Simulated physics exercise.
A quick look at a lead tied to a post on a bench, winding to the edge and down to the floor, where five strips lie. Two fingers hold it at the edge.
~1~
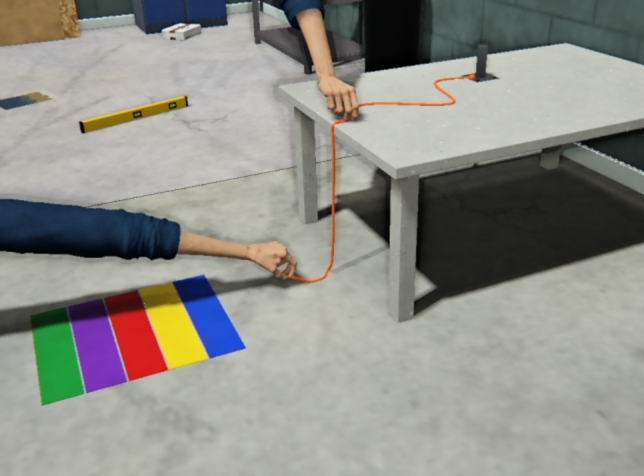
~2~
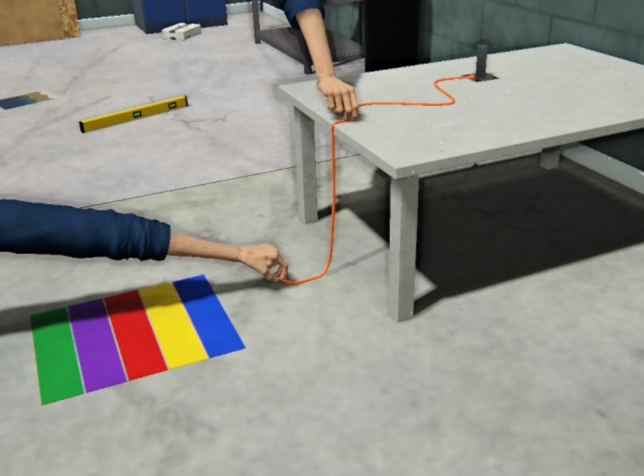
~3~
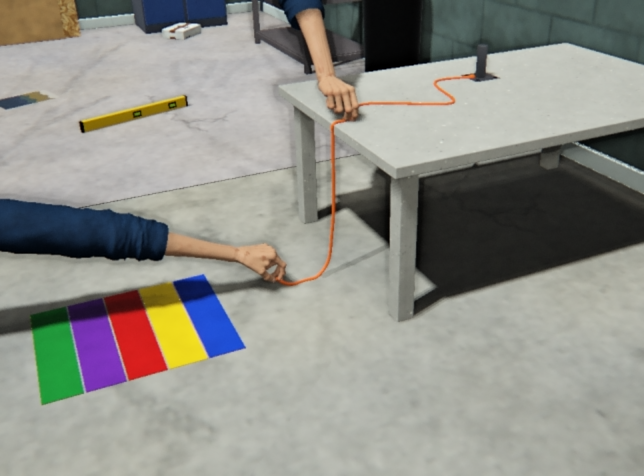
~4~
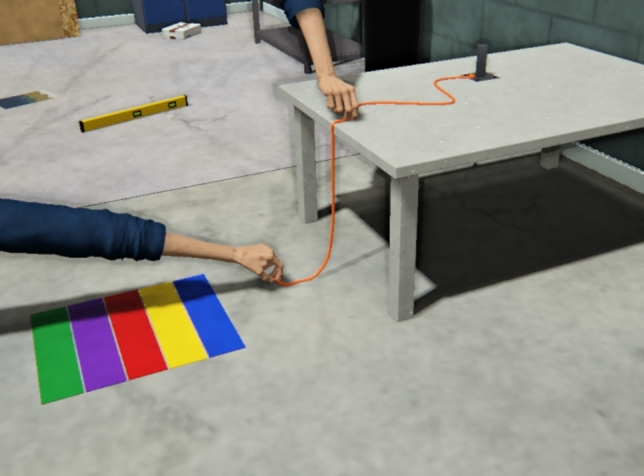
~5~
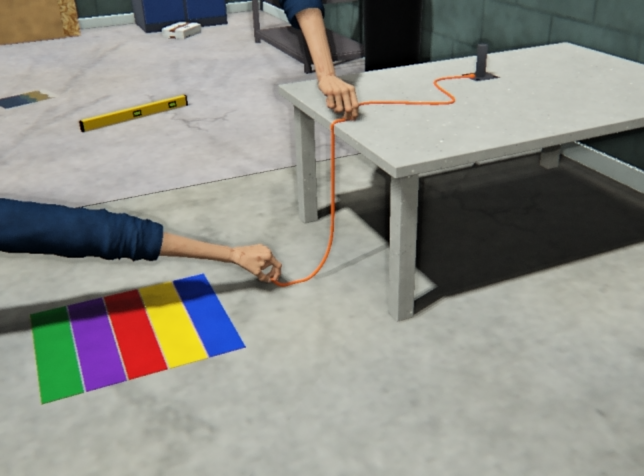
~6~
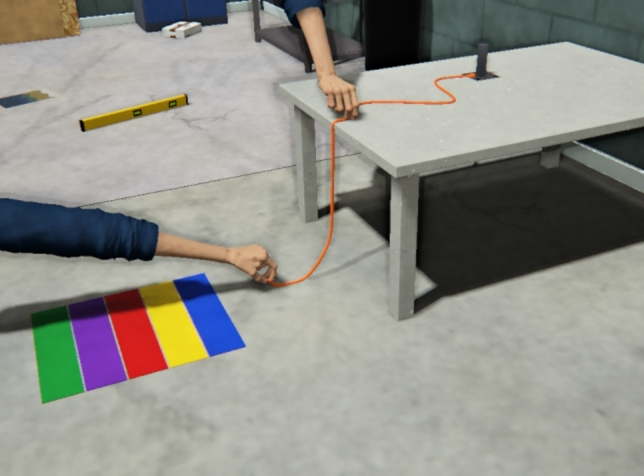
On a concrete floor beside a grey table, a hand drew the low end of an orange cord slightly left, near five coloured strips, while another hand kept its fingers on the cord at the table's edge.
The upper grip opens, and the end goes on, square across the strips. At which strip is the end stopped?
The purple one.
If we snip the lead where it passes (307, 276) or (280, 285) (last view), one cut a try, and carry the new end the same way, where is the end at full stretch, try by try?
Try by try, around (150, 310) and (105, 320).
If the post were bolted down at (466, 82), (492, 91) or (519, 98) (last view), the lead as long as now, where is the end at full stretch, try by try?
Near (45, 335), (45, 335) and (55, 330).
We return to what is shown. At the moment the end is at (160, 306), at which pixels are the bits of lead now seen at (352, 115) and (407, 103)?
The first at (319, 169), the second at (357, 110).
A little later, end near (160, 306); over yellow.
Next, end near (113, 318); over red.
When it is tight, end near (85, 325); over purple. It halts on the purple strip.
